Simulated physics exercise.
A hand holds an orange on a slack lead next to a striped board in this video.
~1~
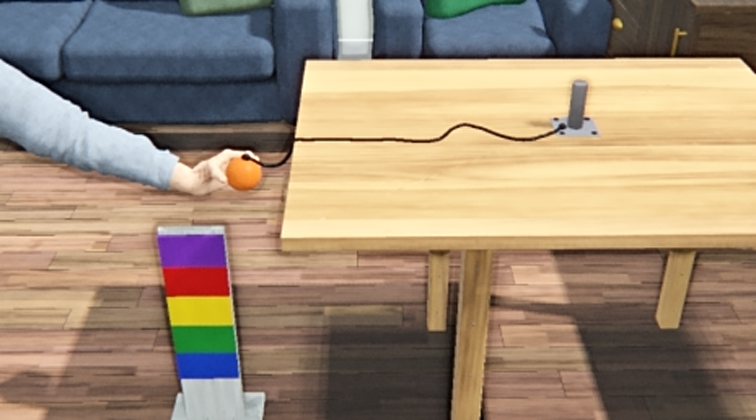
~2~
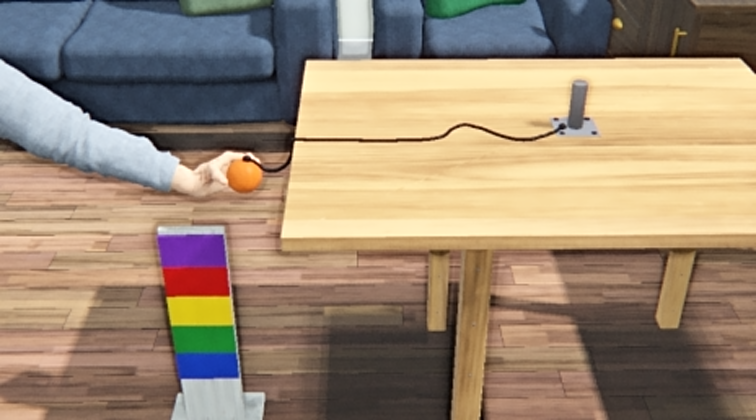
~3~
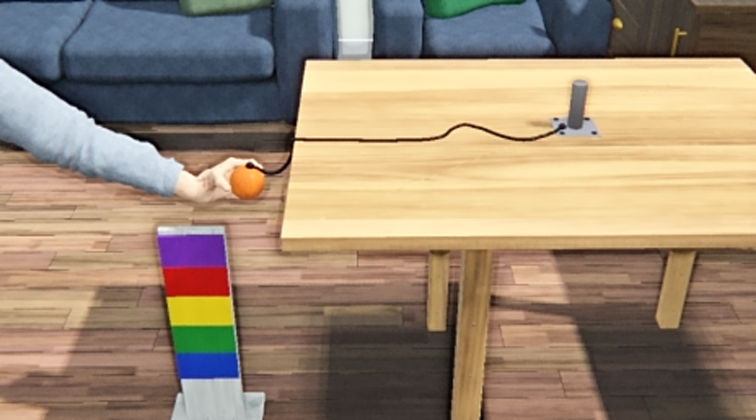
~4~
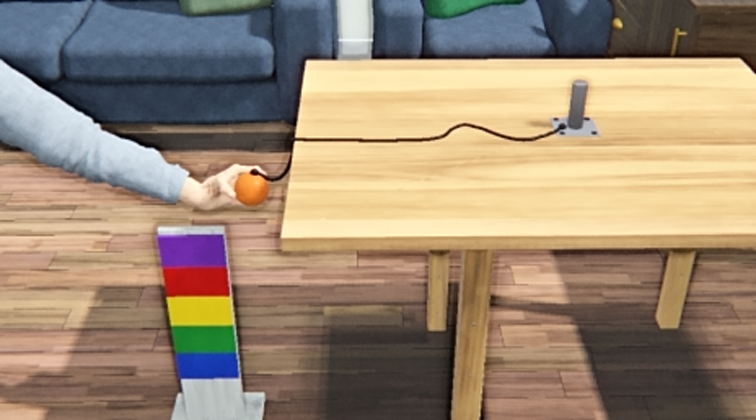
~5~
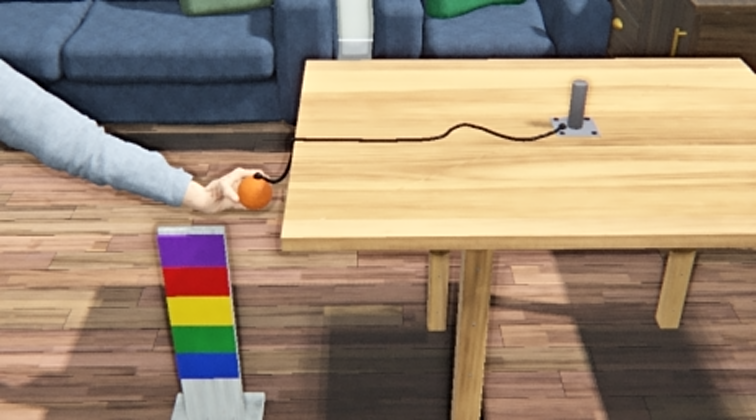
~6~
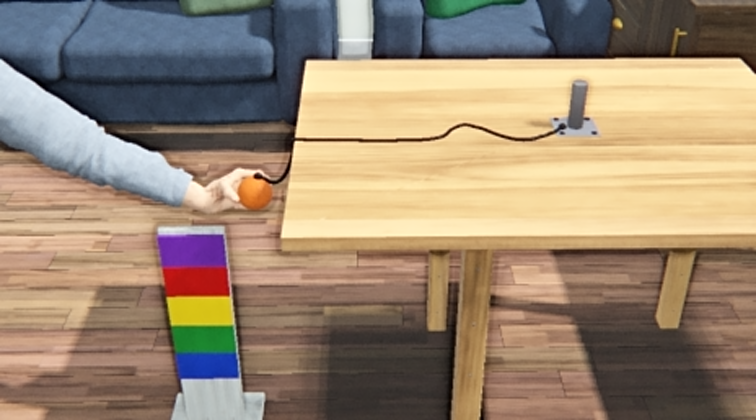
The clip opens on a hand holding an orange ball tied to a dark cord that runs across a wooden table to a metal post, above a color-striped stand. The hand lowers the ball slightly, shifting it a little right, then stays nearly still while the cord on the tabletop keeps its shape.
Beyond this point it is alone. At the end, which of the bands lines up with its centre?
The band that lines up is purple.
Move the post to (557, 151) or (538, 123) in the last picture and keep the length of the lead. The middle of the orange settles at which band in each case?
In that order: Red; red.
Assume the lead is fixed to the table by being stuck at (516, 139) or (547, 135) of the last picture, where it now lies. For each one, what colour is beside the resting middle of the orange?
Purple, then purple.
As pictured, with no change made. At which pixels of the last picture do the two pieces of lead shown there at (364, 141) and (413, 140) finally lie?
Near (329, 135) and (378, 133).
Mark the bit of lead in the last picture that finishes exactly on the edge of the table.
At (326, 140), roughly.
A little later, orange near (308, 244); level with purple.
Next, orange near (284, 240); level with purple.
When it is over, orange near (304, 245); level with purple. Its middle rests at the purple band.
